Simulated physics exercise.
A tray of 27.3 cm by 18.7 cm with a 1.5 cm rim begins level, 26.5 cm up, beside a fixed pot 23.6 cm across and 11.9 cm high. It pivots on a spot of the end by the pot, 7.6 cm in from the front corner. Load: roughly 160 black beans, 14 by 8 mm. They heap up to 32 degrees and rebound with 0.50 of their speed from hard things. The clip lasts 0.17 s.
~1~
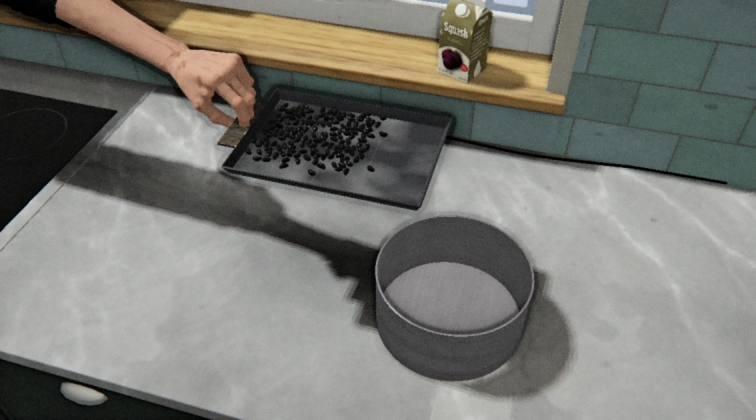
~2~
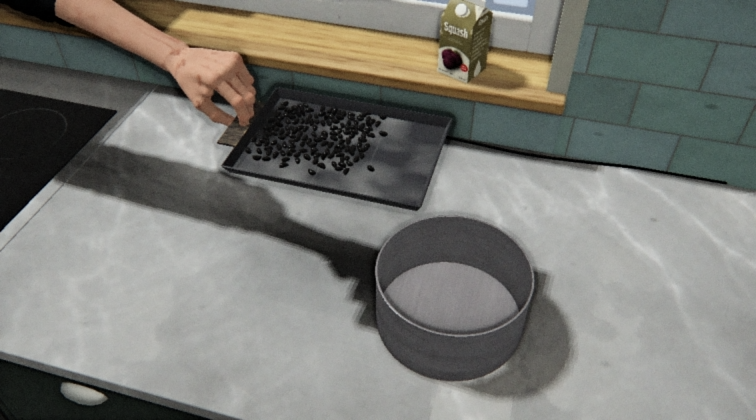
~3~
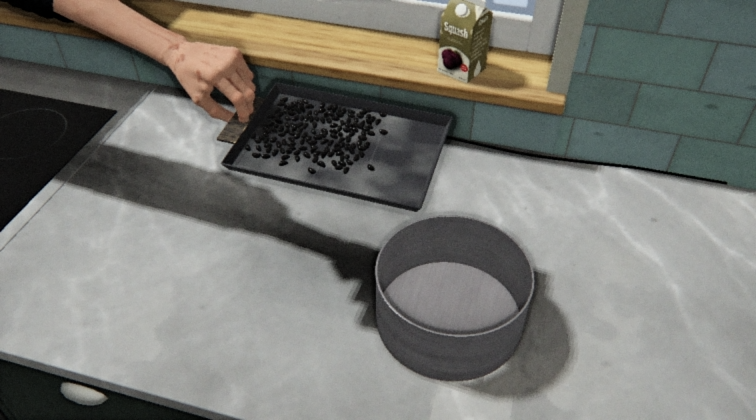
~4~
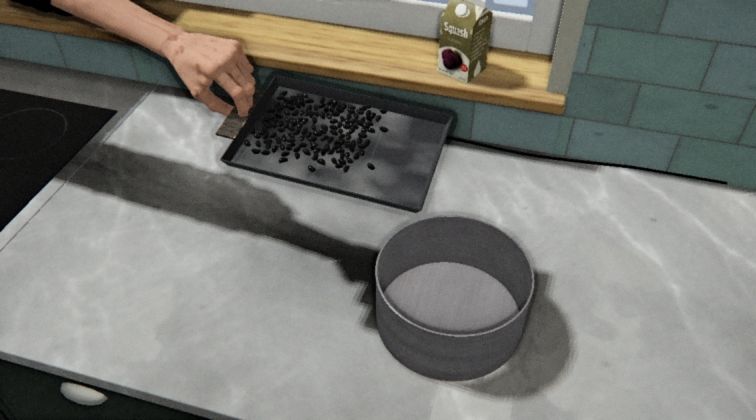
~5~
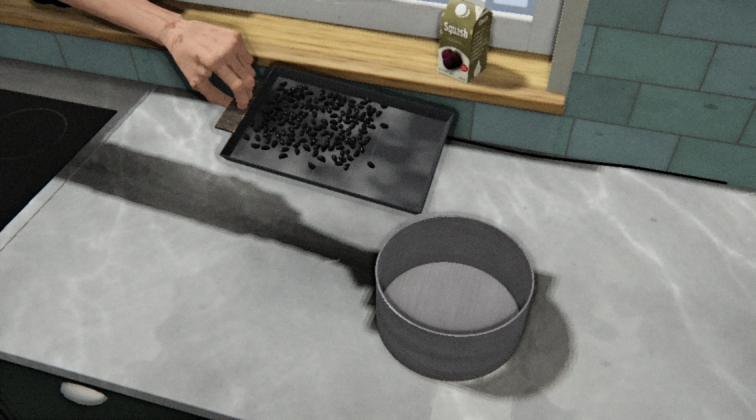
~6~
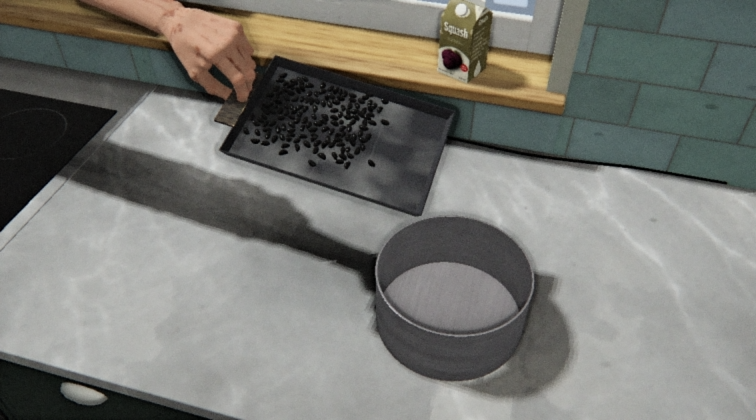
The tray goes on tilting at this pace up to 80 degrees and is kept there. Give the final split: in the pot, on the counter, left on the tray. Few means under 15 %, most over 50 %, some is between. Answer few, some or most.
Pot: Most, counter: Few, tray: Few.
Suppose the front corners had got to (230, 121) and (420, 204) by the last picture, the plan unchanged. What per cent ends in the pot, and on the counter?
Pot 70, counter 30.
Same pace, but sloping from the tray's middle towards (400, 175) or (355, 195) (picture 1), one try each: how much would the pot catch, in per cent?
About 95 and 60 per cent.
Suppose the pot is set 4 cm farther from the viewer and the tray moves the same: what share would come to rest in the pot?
Then about 55 per cent.
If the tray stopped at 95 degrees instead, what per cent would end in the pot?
Then about 95 per cent.
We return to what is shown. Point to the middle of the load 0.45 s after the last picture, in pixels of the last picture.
Around (396, 212).
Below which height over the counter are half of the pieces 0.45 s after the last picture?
Some 26 cm.
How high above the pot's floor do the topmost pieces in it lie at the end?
Roughly 2.0 cm.
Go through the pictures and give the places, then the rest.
Tray tilt 0 degrees, front corners at (228, 164) and (417, 202); middle of the pieces at (314, 135); pot at (454, 271), in the first picture.
Tray tilt 1 degrees, front corners at (228, 164) and (417, 202); middle of the pieces at (314, 134), in the second picture.
Tray tilt 2 degrees, front corners at (228, 161) and (417, 203); middle of the pieces at (314, 132), in the third picture.
Tray tilt 5 degrees, front corners at (227, 157) and (417, 205), lowest corner right front; middle of the pieces at (313, 128), in the fourth picture.
Tray tilt 10 degrees, front corners at (226, 152) and (417, 208), lowest corner right front; middle of the pieces at (313, 122), in the fifth picture.
Tray tilt 14 degrees, front corners at (226, 148) and (417, 210), lowest corner right front; middle of the pieces at (314, 117); pot at (454, 271), in the sixth picture.
Then, 0.27 s after the last picture, tilt 47 degrees; the tray holds 100 %, the pot 0 %.
Then, 0.45 s after the last picture, tilt 69 degrees; the tray holds 75 %, the pot 0 %.
Then, 0.75 s after the last picture, tilt 80 degrees; the tray holds 0 %, the pot 95 %.
In the end, pot 95 %, counter 5 %, tray 0 %.
